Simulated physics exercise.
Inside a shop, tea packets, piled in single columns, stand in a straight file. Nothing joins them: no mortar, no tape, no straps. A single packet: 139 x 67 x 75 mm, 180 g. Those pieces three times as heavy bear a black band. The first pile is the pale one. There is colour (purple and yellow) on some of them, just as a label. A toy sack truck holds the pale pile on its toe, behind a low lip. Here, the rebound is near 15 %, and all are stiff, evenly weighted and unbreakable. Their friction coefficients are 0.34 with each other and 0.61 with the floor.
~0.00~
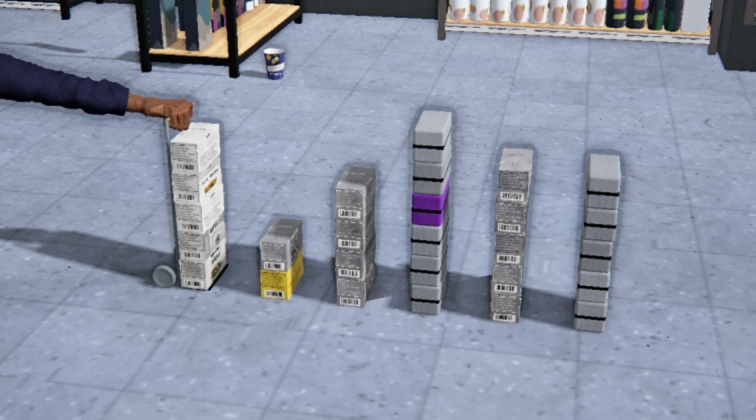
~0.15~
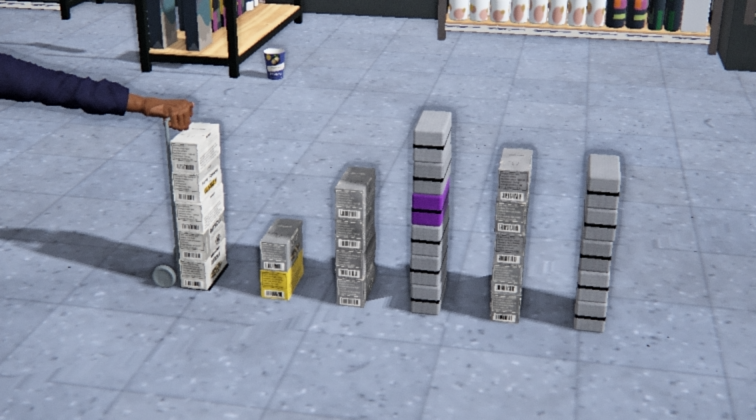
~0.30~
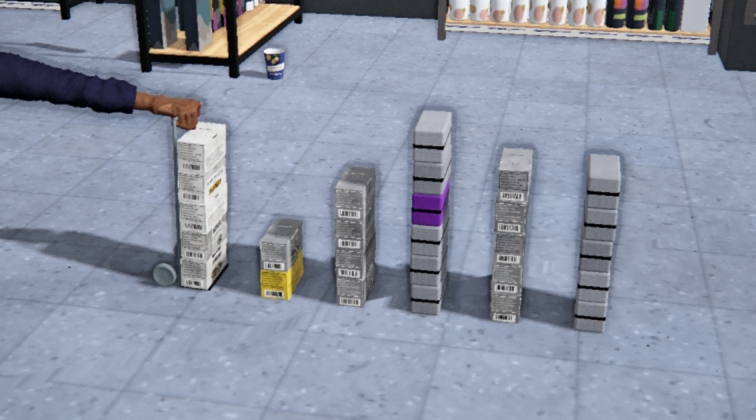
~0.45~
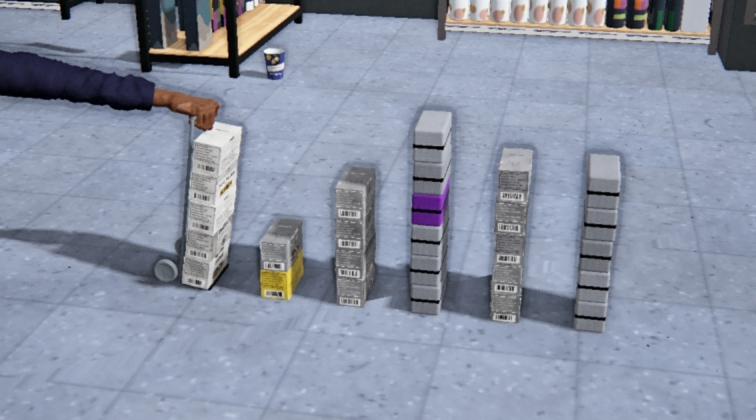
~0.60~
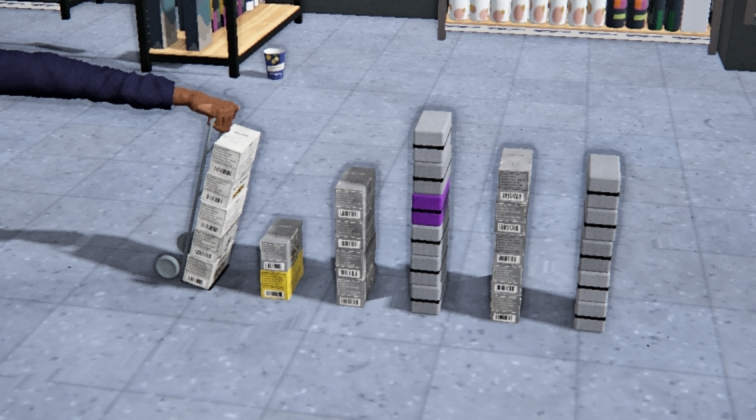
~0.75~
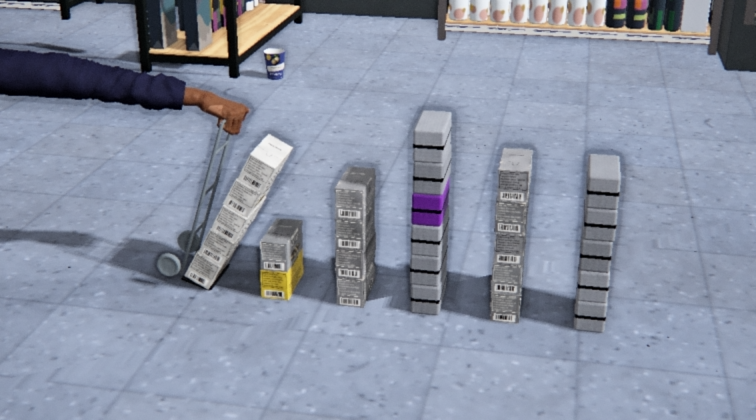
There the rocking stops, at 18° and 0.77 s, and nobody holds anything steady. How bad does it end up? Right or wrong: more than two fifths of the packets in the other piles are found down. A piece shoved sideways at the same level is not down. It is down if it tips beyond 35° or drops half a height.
Wrong.
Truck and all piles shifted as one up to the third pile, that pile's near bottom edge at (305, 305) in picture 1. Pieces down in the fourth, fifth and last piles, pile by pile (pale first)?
Down per pile: Fourth 0, fifth 0, last 0.
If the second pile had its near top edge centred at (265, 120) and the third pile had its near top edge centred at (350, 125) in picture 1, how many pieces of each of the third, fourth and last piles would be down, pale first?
Down by pile: Third 4, fourth 5, last 4.
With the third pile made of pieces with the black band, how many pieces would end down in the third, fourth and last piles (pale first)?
Third: 0; fourth: 0; last: 0.
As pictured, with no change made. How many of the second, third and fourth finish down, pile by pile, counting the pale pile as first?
By pile: Second 1, third 0, fourth 0.
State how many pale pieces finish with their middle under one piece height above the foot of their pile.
That makes 3 in all.
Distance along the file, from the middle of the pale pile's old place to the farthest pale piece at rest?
Distance along: Near 34 cm.
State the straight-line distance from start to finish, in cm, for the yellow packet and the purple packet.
Yellow 0 cm, purple 0 cm.
By 0.82 s, 5 of the pale pile down; none of the 22 other packets down.
By 0.98 s, 5 of the pale pile down; none of the 22 other packets down, 4 disturbed.
By 1.30 s, 5 of the pale pile down; 1 of the 22 other packets down.
When it is over (2.2 s), 5 of the pale pile down; 1 of the 22 other packets down; yellow packet unmoved; purple packet unmoved. That is 5 per cent. In pixels of the last frame, middles, yellow packet near (283, 272), purple packet near (432, 199).
